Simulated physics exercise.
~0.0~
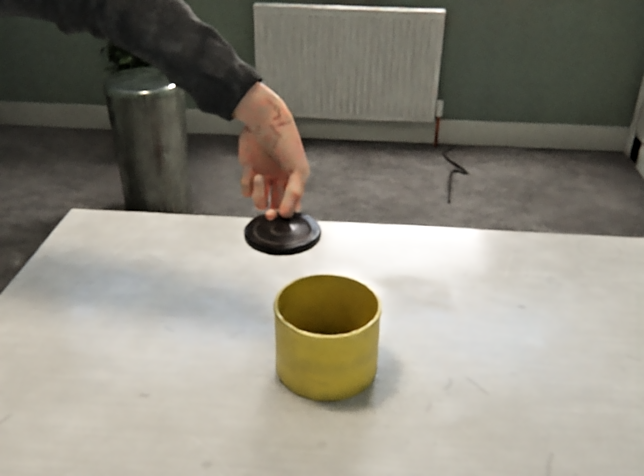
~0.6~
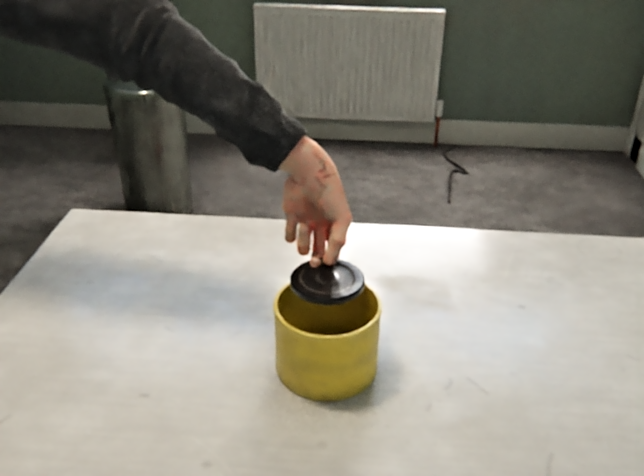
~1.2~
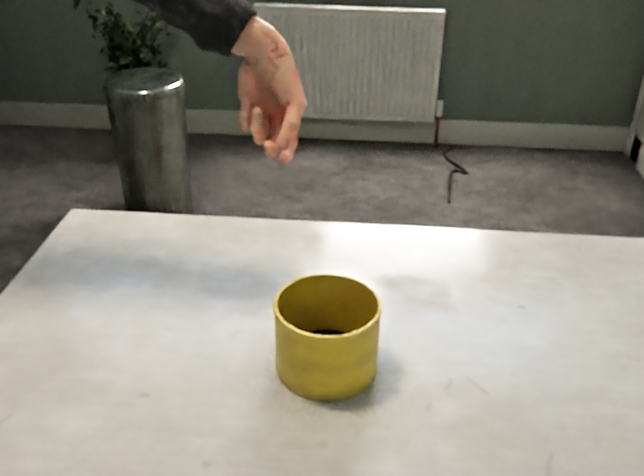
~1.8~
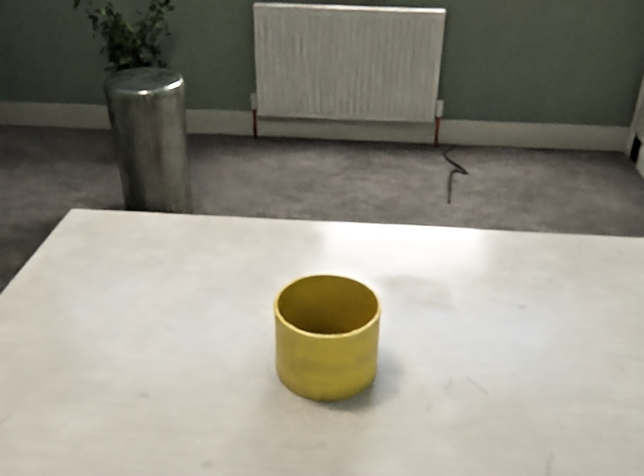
On a pale tabletop, a hand lowering a black lid over a yellow container and letting go, the lid dropping inside.
